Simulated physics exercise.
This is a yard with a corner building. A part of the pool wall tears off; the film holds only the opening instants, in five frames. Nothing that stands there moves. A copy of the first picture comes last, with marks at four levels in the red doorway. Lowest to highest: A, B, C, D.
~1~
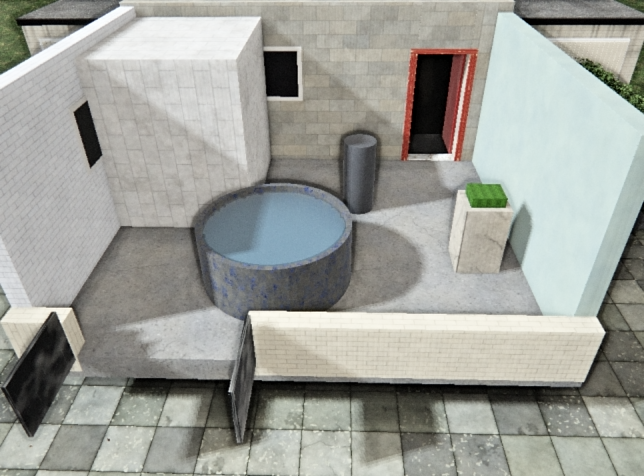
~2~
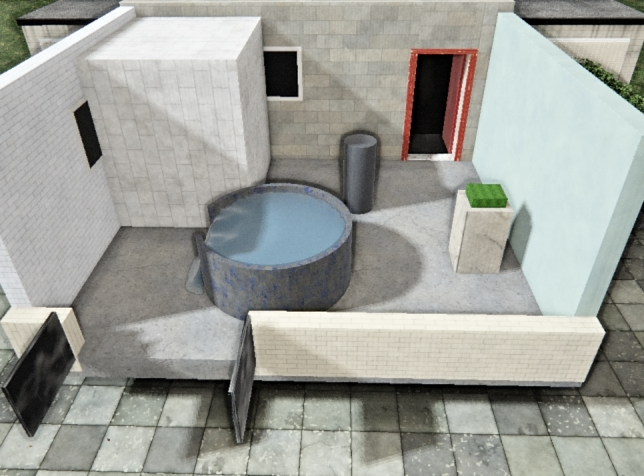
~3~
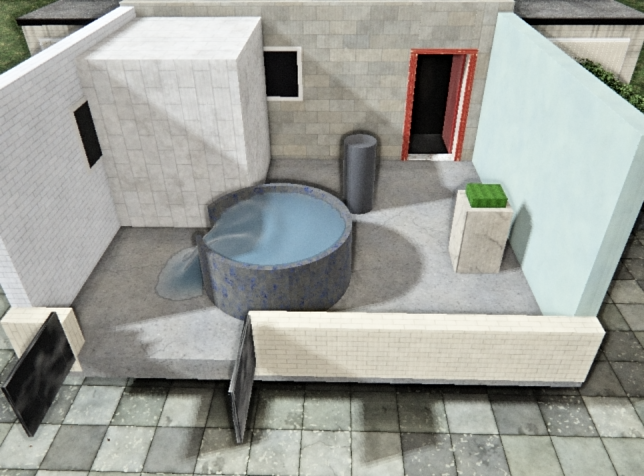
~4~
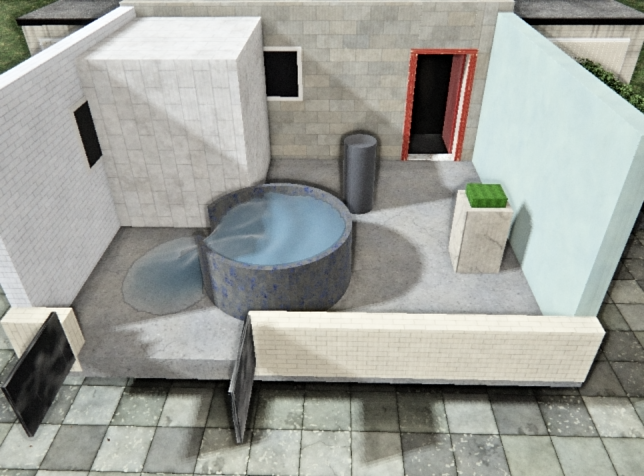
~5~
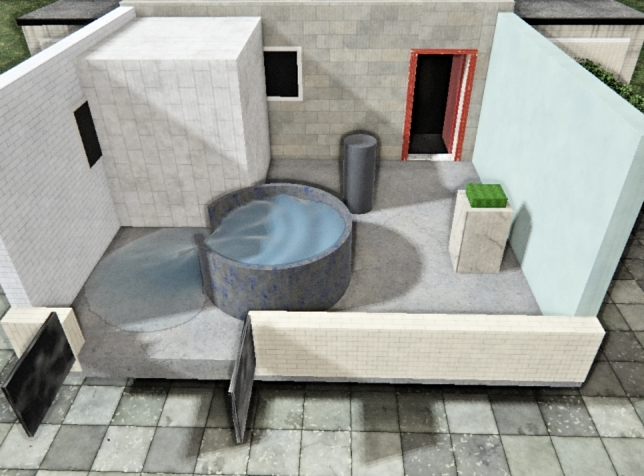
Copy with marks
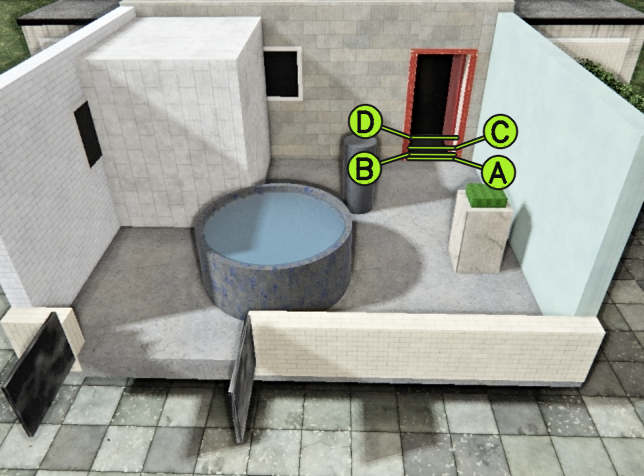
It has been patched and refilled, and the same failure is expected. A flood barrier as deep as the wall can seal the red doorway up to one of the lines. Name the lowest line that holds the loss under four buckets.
Use line A.
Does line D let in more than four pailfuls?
No, that is safe.
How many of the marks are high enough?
All four.
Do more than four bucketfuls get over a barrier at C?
No, not at all.
In lime, A at (431, 158); B at (431, 154); C at (432, 147); D at (433, 137); from the bottom up A, B, C, D.
For line A, nothing gets over.
For line B, nothing gets over.
For line C, nothing gets over.
For line D, nothing gets over.
